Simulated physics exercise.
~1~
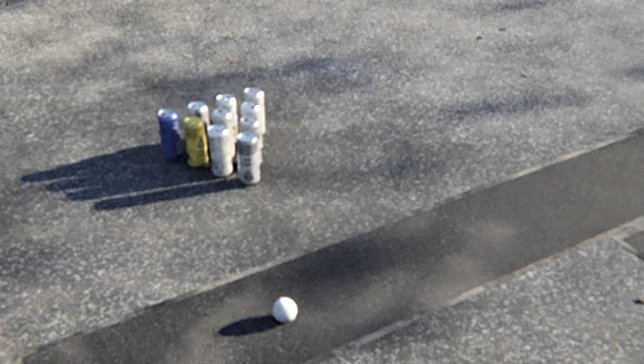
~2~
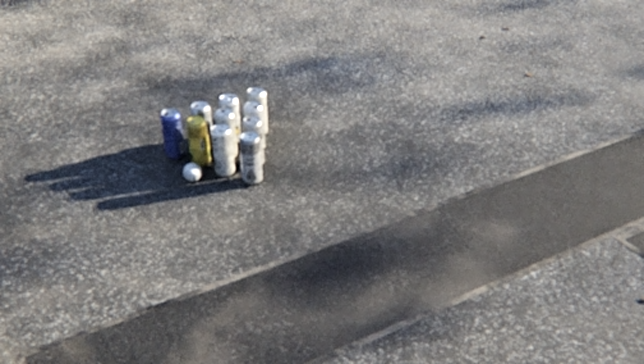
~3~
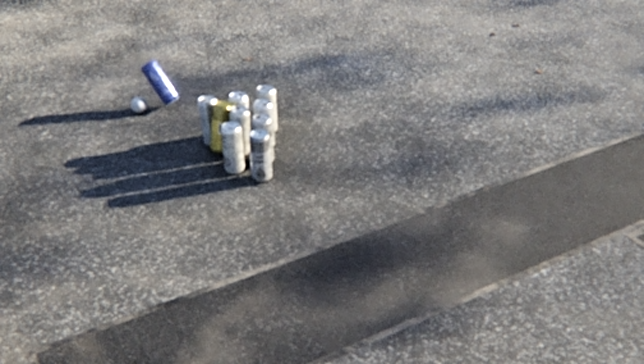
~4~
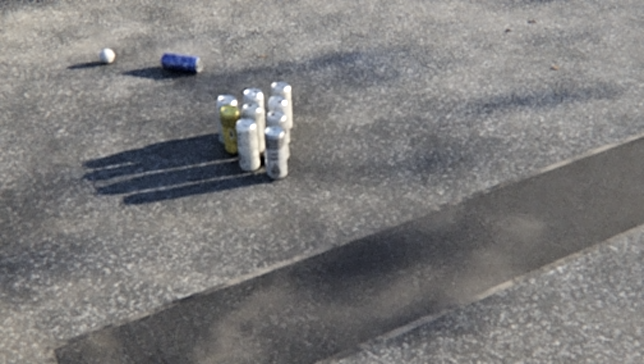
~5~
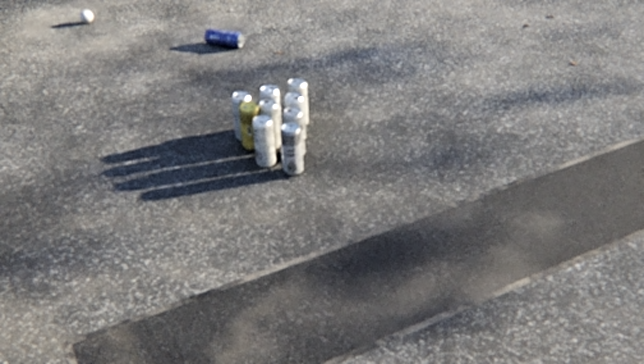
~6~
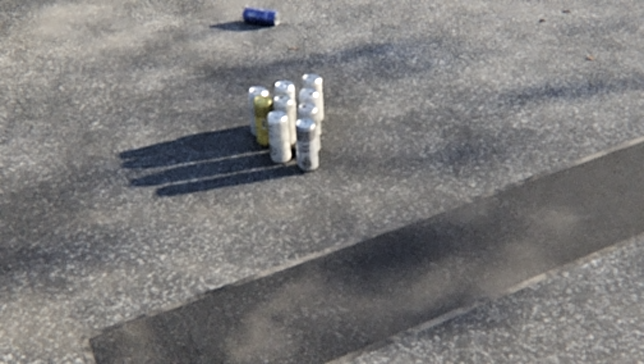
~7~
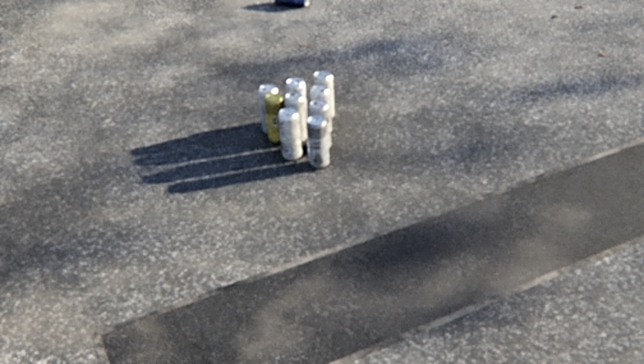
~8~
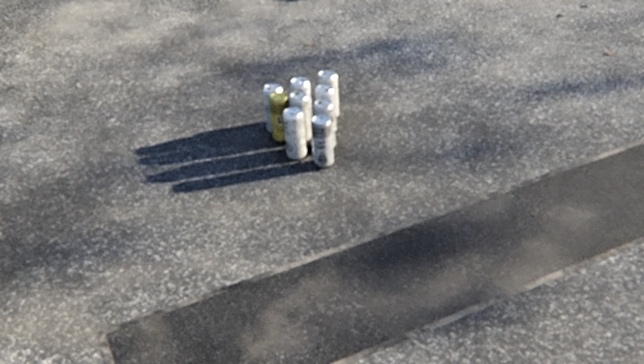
The clip opens on a tight cluster of upright tubes, mostly pale with one blue and one yellow, casting long shadows across speckled grey pavement as a white ball crosses a darker strip in front of them. The ball travels up and to the left, reaching the near left side of the group. It knocks the blue tube off its spot, tipping it through the air beyond the others. The blue tube lands on its side while the ball keeps going toward the upper left and leaves view. As the view drifts slightly left, the blue tube slips out past the top edge, leaving the yellow and pale tubes standing together.
